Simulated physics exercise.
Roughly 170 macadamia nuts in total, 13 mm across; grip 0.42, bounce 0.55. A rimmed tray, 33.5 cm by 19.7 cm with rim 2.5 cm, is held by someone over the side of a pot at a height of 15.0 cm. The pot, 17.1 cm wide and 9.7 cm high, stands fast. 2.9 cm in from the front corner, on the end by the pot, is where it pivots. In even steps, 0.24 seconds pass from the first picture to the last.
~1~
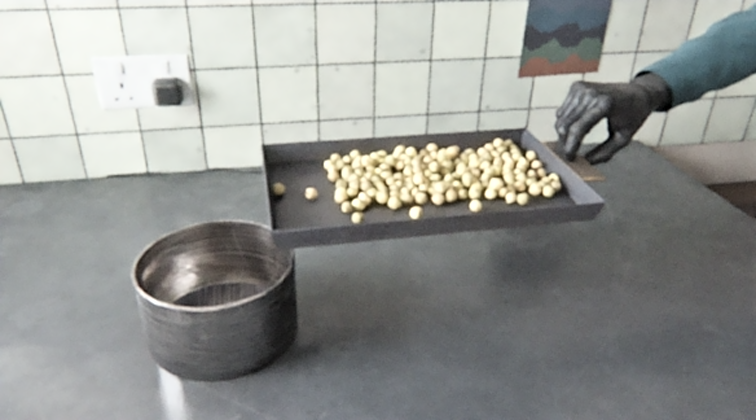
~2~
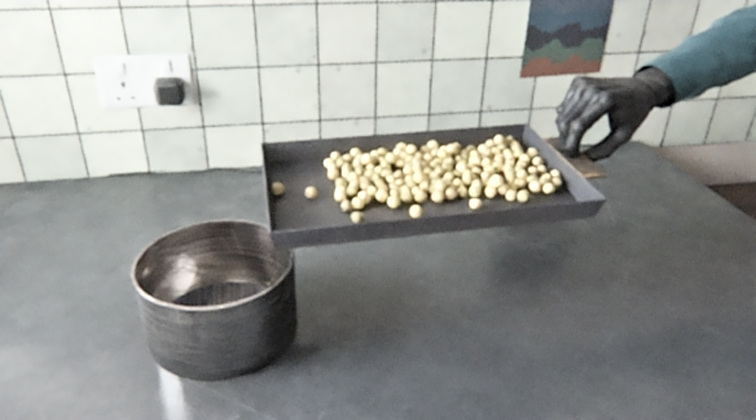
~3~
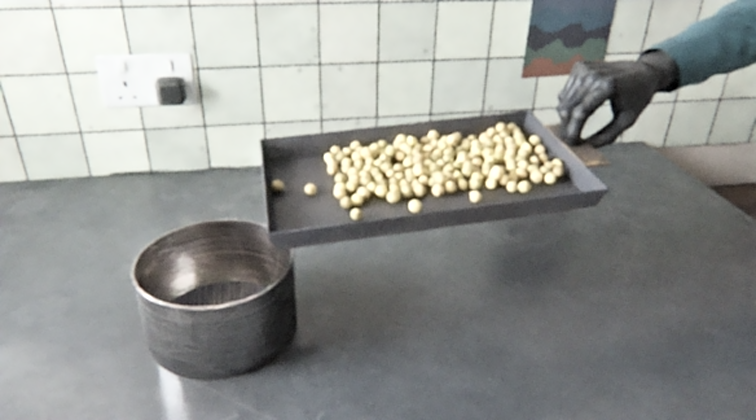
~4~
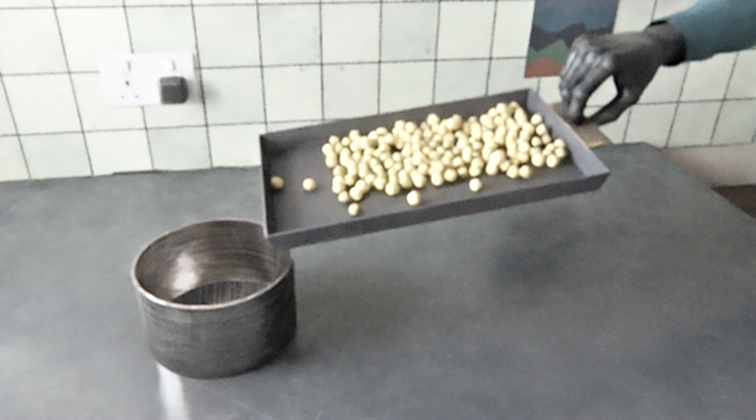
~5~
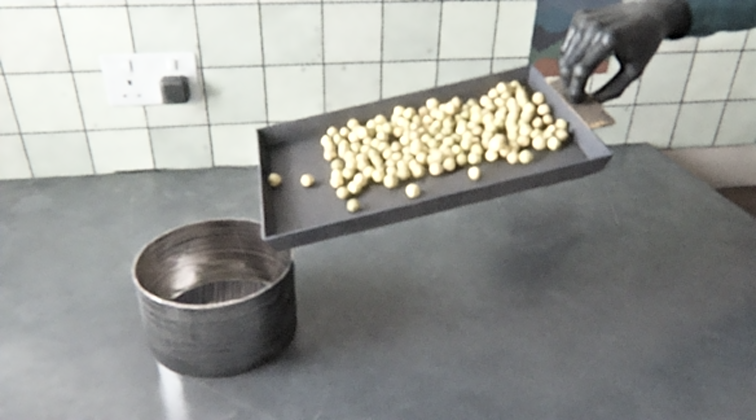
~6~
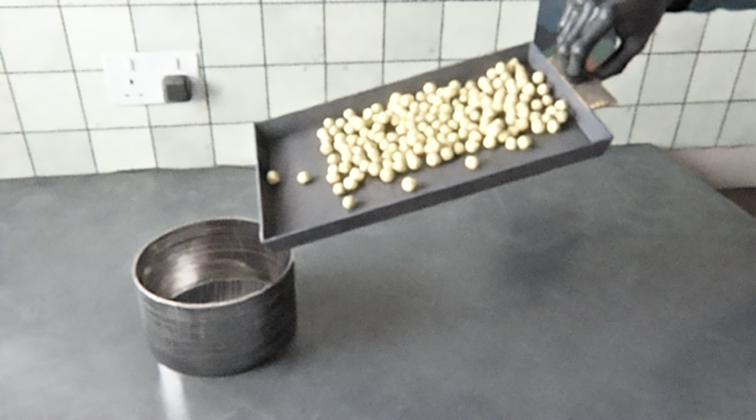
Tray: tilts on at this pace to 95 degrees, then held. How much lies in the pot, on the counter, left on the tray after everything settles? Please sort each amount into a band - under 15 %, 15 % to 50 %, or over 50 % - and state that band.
Pot: 15 % to 50 %; counter: Over 50 %; tray: Under 15 %.
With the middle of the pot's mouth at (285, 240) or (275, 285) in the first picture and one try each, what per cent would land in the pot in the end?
Around 0 per cent, then around 80 per cent.
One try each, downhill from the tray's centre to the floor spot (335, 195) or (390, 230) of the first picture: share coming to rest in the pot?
The share comes to about 70 in a hundred, then about 5 in a hundred.
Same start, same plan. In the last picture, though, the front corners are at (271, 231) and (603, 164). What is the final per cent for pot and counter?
In the pot: 35 per cent; on the counter: 65 per cent.
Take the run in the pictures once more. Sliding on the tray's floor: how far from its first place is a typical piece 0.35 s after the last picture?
Roughly 14 cm.
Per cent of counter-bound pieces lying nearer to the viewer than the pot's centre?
Share: Some 100 %.
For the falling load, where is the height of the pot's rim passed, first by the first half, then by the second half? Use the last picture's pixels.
Early: About (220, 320); late: About (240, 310).
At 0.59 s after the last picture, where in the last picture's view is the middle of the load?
At that moment the load's centre is around (235, 284).
Then, 0.35 s after the last picture, tilt 55 degrees; the tray holds 100 %, the pot 0 %.
Then, 0.59 s after the last picture, tilt 81 degrees; the tray holds 45 %, the pot 10 %.
Then, 0.94 s after the last picture, tilt 95 degrees; the tray holds 0 %, the pot 25 %.
In the end, pot 25 %, counter 75 %, tray 0 %.
